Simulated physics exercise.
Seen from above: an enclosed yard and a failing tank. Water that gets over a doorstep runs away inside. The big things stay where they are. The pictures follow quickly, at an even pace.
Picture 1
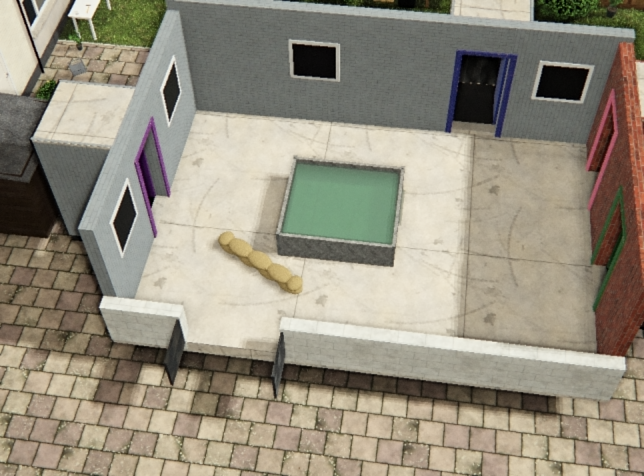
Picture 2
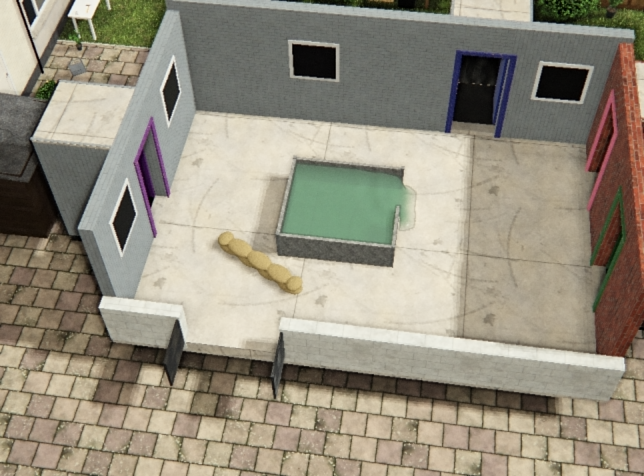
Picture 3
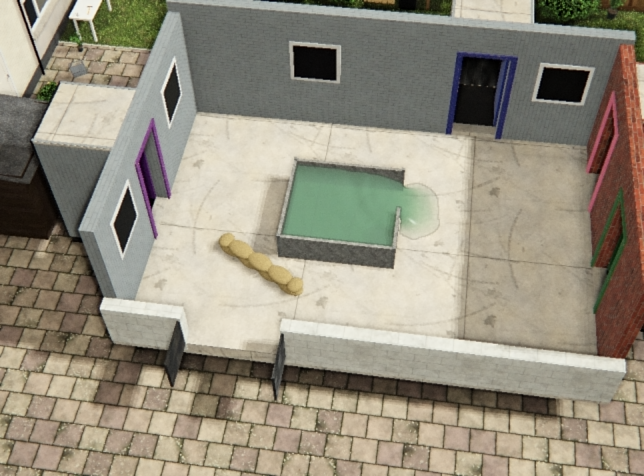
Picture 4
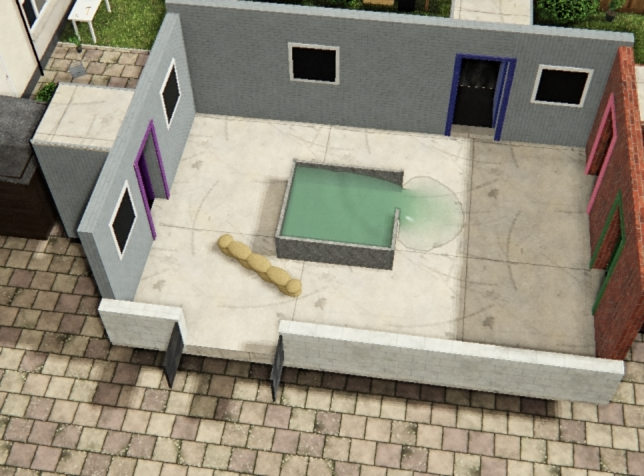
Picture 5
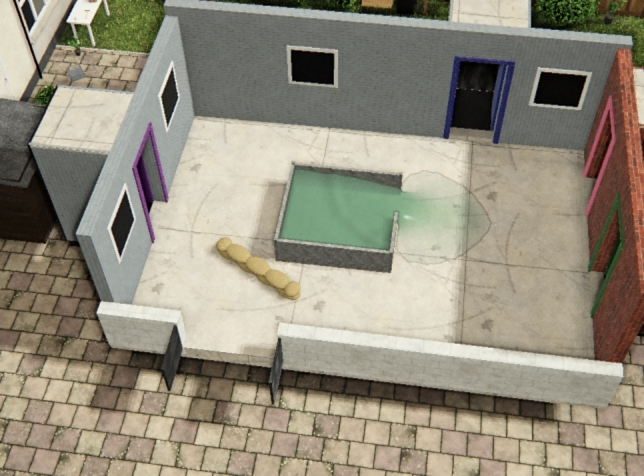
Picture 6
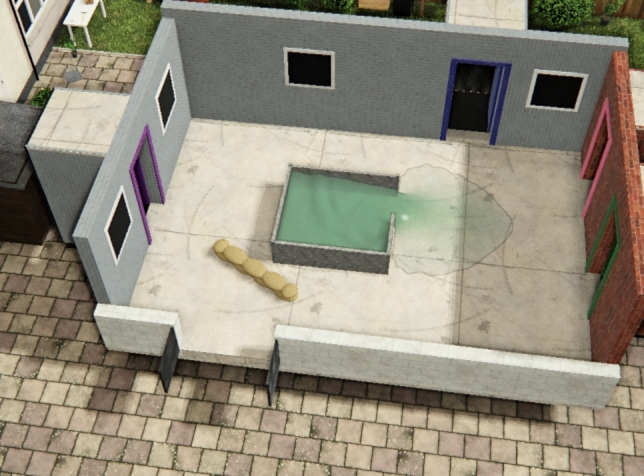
Green water fills a square, open grey tank in a pale walled yard, seen from above. A knobbly yellow row lies at the tank's lower left, with purple-edged and blue-edged doorways in the grey walls and a red brick wall at right. Water pours through the tank's right side and fans rightward across the floor in a widening, thinning sheet, while the view shifts very slightly.
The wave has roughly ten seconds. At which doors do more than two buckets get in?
The purple door stays under that; the green door takes more than that; the blue door stays under that; the pink door takes more than that.
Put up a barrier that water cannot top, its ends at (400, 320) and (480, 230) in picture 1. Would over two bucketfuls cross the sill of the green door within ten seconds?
One by one: The green one keeps below it.
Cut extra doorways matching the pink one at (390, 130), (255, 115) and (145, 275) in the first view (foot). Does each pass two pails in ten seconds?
As listed: Keeps below it, takes less, holds.
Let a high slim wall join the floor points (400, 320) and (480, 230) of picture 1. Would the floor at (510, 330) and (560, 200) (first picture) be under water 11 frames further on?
One after the other: Clear, awash.
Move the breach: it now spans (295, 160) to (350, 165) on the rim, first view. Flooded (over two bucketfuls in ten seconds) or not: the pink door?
Then: The pink door is over.
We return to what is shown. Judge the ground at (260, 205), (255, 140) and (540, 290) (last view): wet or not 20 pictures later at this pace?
One after the other: No water, no water, under water.
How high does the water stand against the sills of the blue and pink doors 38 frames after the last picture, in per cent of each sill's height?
In turn 70 and 290 per cent.
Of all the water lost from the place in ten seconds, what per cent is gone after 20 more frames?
Near 45 in a hundred.
A moment on, water covers 25 % of the floor; the purple door not reached, the green door not reached, the blue door not reached, the pink door not reached.
Next, water covers 30 % of the floor; the purple door not reached, the green door under two buckets in, the blue door wet at the sill, nothing in, the pink door under two buckets in.
Then, water covers 35 % of the floor; the purple door not reached, the green door over two buckets in, the blue door under two buckets in, the pink door far over two buckets in.
Later, water covers 45 % of the floor; the purple door not reached, the green door over two buckets in, the blue door under two buckets in, the pink door far over two buckets in.
In the end, water covers 75 % of the floor; the purple door not reached, the green door over two buckets in, the blue door under two buckets in, the pink door far over two buckets in.
